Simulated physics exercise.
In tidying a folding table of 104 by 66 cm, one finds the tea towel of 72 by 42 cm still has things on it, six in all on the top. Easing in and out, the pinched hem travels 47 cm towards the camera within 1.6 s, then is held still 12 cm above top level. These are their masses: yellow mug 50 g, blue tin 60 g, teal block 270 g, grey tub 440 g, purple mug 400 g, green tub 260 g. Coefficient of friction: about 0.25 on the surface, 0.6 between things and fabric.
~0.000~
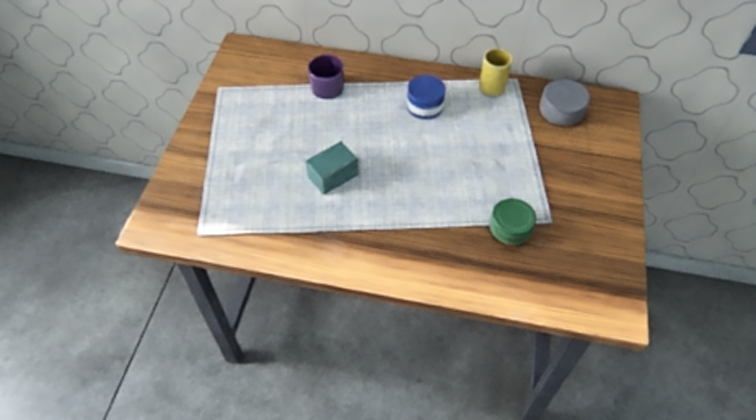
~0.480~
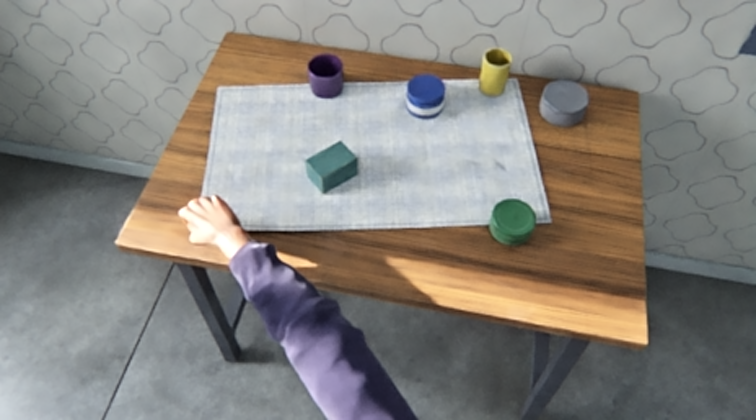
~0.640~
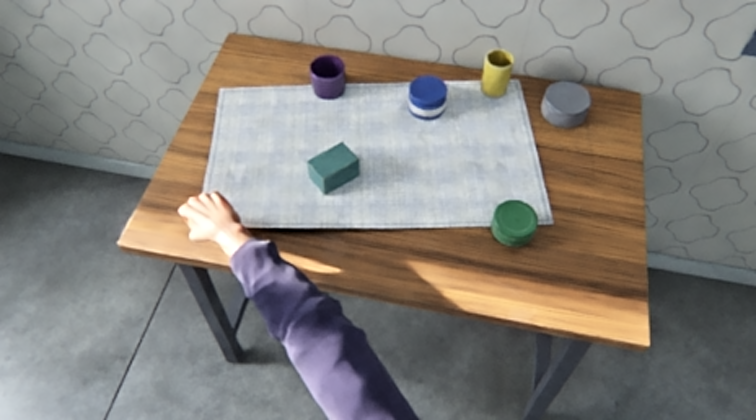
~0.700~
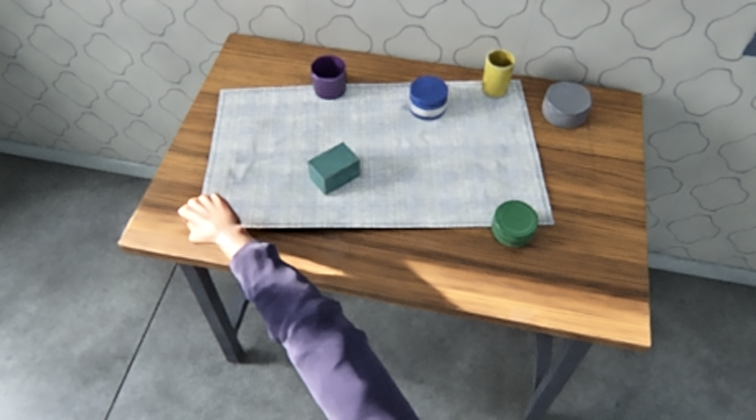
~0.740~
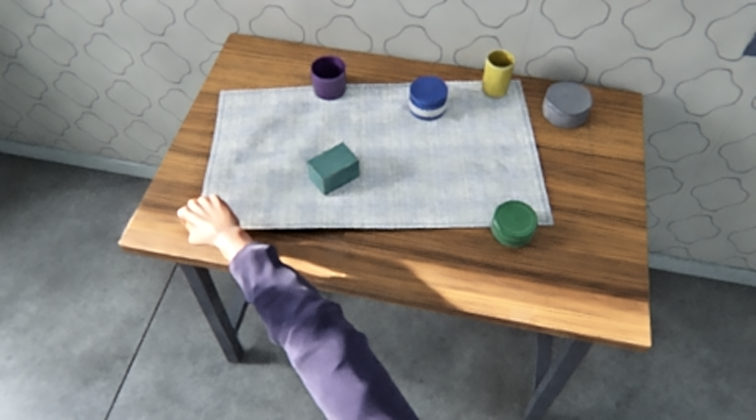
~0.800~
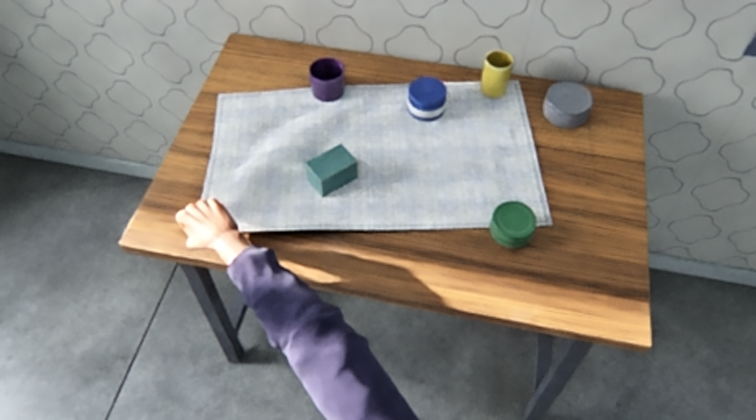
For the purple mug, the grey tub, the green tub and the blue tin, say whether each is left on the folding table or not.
Purple mug: Not left on it; grey tub: Left on it; green tub: Not left on it; blue tin: Not left on it.
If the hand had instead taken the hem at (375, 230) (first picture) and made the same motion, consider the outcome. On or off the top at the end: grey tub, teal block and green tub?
Afterwards grey tub is still on top, teal block comes off and green tub comes off.
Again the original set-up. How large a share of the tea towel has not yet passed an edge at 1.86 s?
Roughly 45% of it.
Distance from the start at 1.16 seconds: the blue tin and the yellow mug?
Roughly blue tin 10 cm and yellow mug 10 cm.
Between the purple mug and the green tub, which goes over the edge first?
Green.
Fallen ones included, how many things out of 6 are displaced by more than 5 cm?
I make it 5.
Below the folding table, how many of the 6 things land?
Tally: 5.
After 1.2 s, 95 % of the tea towel is still over the top; purple mug 14 cm off its start, blue tin 11 cm off its start, green tub 5 cm off its start.
After 1.5 s, 75 % of the tea towel is still over the top; purple mug 32 cm off its start, blue tin 26 cm off its start, green tub 14 cm off its start.
After 1.9 s, 45 % of the tea towel is still over the top; purple mug 48 cm off its start at (181, 209), blue tin 46 cm off its start at (272, 201), green tub 27 cm off its start at (427, 314).
After 2.2 s, 0 % of the tea towel is still over the top; blue tin over the edge, purple mug over the edge, green tub over the edge.
After 3.8 s, 0 % of the tea towel is still over the top; blue tin over the edge, purple mug over the edge, green tub over the edge, grey tub 0 cm off its start at (570, 97).
